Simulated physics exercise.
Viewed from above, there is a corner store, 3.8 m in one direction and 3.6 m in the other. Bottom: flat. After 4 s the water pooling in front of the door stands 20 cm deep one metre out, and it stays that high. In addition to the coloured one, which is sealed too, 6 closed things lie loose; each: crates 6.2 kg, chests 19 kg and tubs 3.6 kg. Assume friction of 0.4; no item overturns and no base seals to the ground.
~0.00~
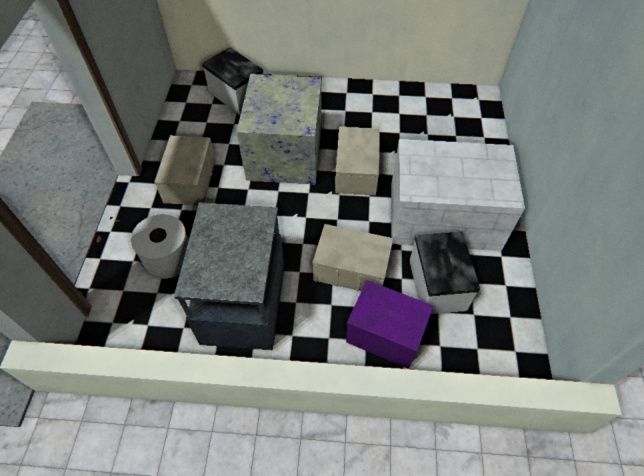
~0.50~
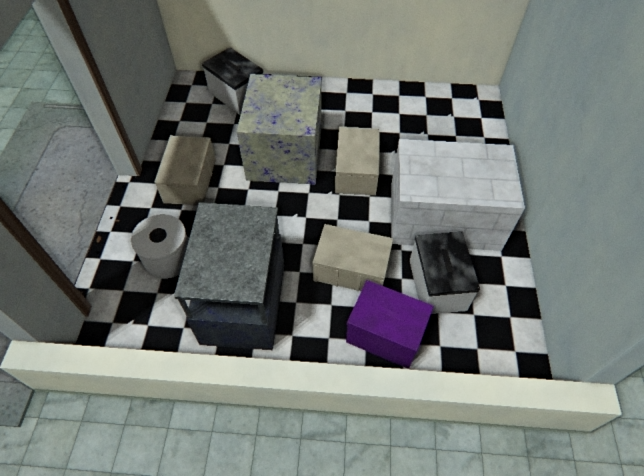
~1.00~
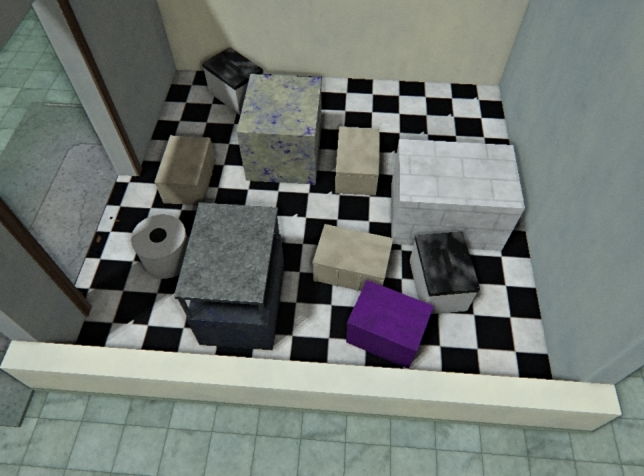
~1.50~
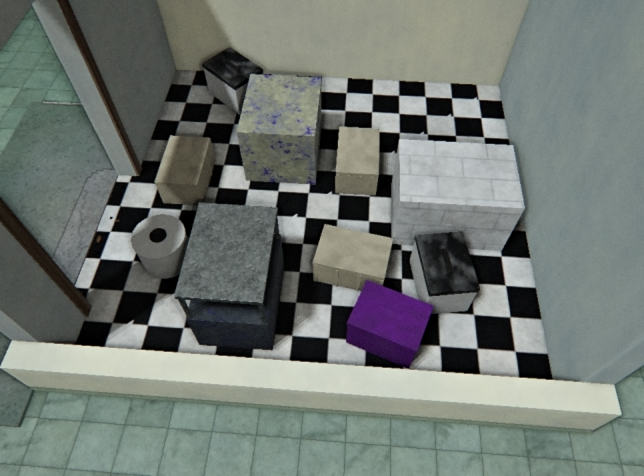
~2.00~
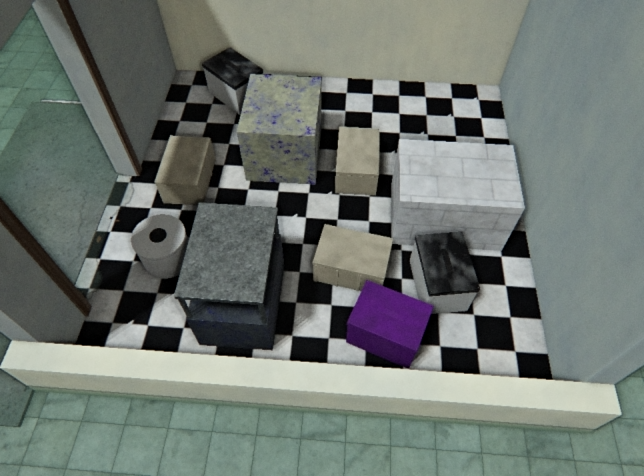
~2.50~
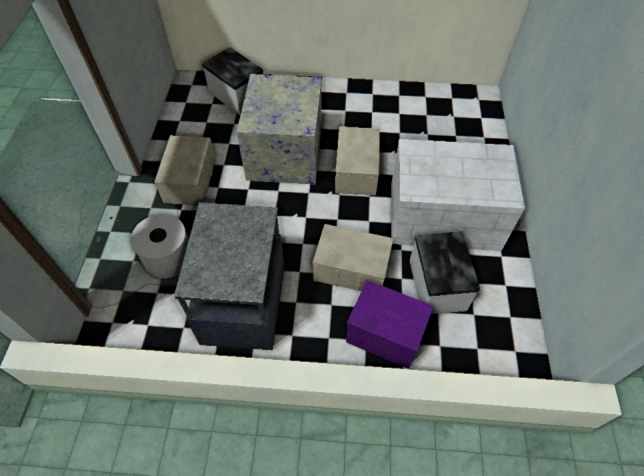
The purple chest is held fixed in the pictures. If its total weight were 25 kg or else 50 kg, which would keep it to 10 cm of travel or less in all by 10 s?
Watching this, only the bigger ballast does the job.
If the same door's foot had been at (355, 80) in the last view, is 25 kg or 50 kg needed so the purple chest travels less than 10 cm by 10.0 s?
Then only the heavier mass works.
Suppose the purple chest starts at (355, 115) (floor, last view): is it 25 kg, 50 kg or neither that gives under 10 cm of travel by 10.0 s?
Short answer: Any load.
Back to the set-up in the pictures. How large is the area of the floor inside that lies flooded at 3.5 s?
I'd estimate close to 2.0 m2.
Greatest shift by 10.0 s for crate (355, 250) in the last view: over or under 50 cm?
I'd say it falls below.
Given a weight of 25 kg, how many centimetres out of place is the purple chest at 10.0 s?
Displacement near 50 cm.
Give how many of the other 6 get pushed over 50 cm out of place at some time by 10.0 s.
By my tally, 4.
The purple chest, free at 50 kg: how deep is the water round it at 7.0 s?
Depth: Approx. 7 cm.
After 3.5 s the purple chest would be 0 cm from its start with 25 kg and 0 cm from its start with 50 kg; 0 cm of water round it then.
After 4.5 s the purple chest would be 0 cm from its start with 25 kg and 0 cm from its start with 50 kg; 0 cm of water round it then.
After 7.0 s the purple chest would be 2 cm from its start with 25 kg and 0 cm from its start with 50 kg; 7 cm of water round it then.
After 10.0 s the purple chest would be 46 cm from its start with 25 kg and 0 cm from its start with 50 kg; 14 cm of water round it then.
